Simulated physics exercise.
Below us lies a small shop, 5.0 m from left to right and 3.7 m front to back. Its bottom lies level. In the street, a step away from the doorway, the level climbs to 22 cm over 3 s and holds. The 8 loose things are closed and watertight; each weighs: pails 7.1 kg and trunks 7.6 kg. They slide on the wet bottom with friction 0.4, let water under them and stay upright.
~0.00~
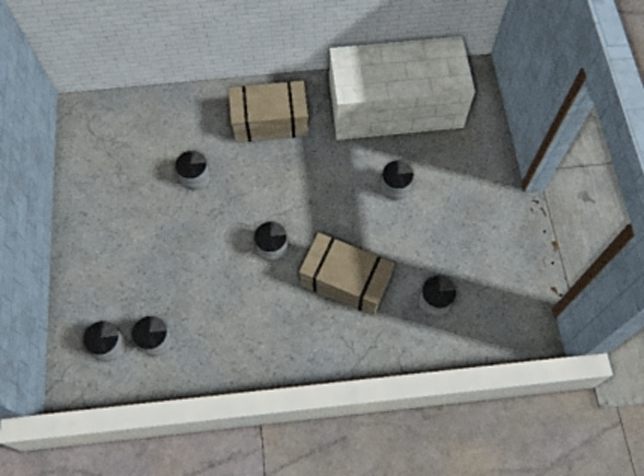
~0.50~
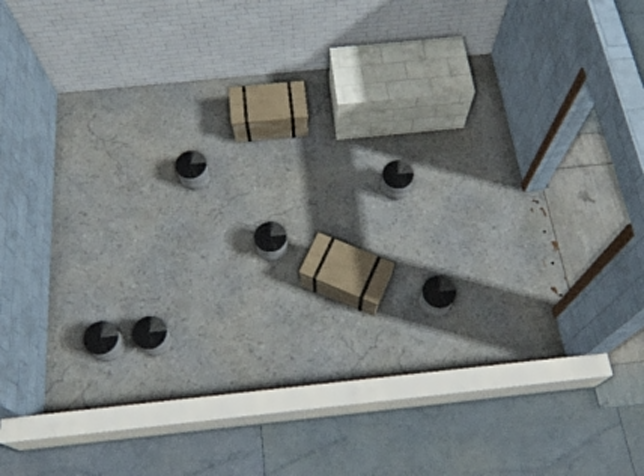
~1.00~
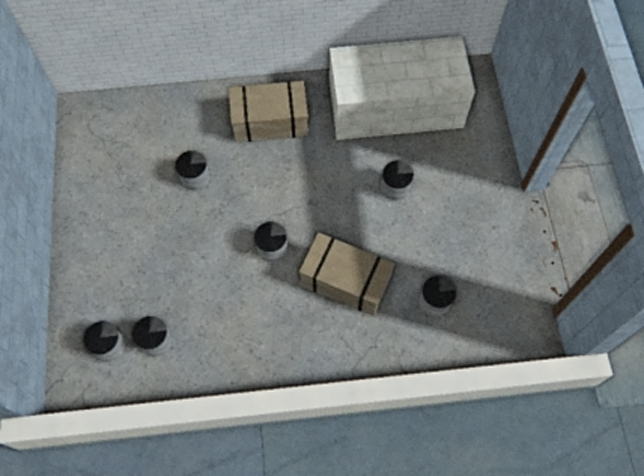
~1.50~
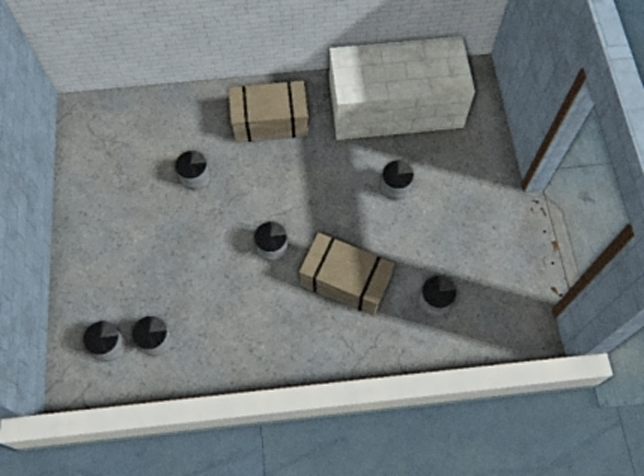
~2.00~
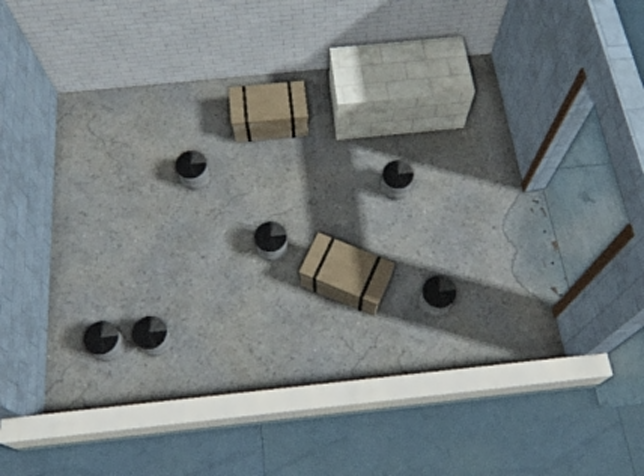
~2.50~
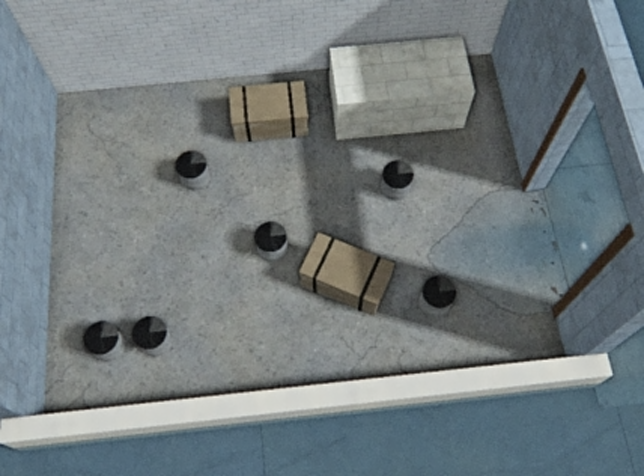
Water spreads over the paving outside a small walled shop, first along the front wall, then around to the doorway on the right. It crosses the threshold and creeps leftward over the grey floor in a thin, widening sheet, while the dark-topped pails, two strapped trunks and pale block stay still.
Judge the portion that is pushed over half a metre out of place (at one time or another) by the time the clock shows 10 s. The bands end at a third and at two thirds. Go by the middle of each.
That comes to at least two thirds.
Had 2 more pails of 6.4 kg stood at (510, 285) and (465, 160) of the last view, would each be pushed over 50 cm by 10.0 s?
In that order: Past it, short of it.
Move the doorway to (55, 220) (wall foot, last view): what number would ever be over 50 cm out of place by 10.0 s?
In that case 4 of them.
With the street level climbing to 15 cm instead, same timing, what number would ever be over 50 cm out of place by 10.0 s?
Then 2.
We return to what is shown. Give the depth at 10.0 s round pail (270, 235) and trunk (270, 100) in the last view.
Roughly 13 and 10 cm.
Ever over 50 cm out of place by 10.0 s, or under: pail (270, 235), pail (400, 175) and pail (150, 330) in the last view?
In that order: Over, over, over.
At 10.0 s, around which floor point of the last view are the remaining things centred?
Near (153, 241).
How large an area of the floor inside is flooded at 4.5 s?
Some 8.5 m2.
After 3.5 s 0 of 8 are over 50 cm from their spots; 0 afloat.
After 4.5 s 2 of 8 are over 50 cm from their spots; 0 afloat.
After 7.0 s 4 of 8 are over 50 cm from their spots; 1 afloat.
After 10.0 s 6 of 8 are over 50 cm from their spots, and 6 have been at some point; 8 afloat.
